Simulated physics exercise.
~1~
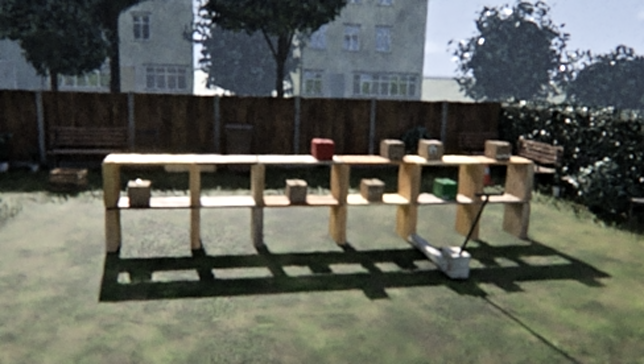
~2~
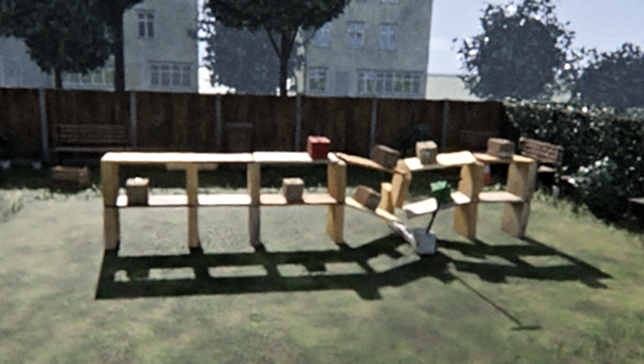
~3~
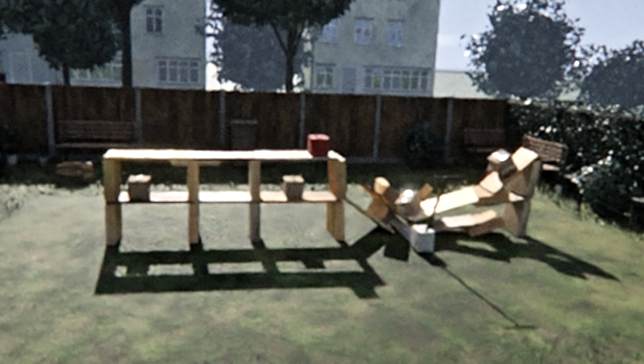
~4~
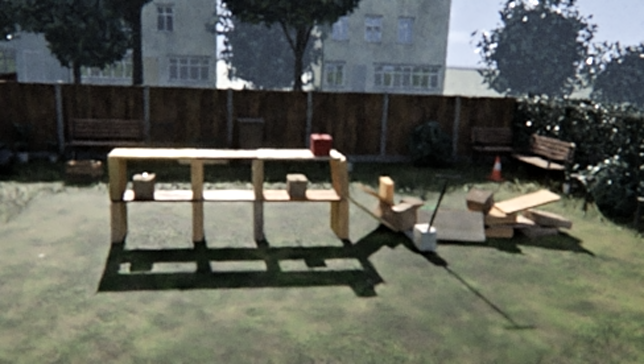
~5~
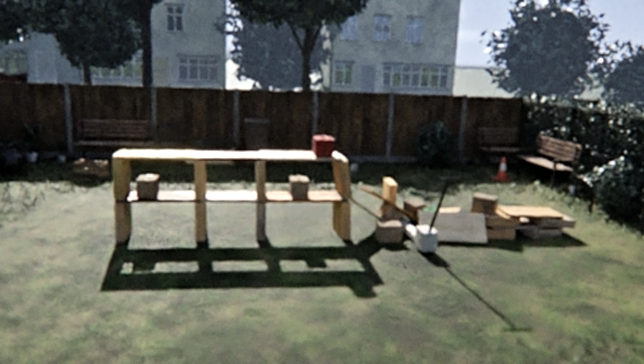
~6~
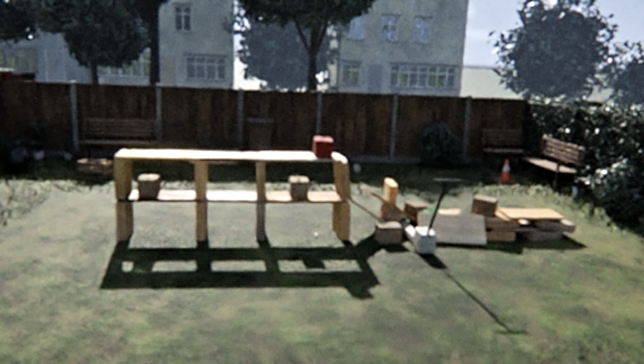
Small pale jack shoving into a two-tier timber shelf, its right side collapsing into a heap while the red box stays up.
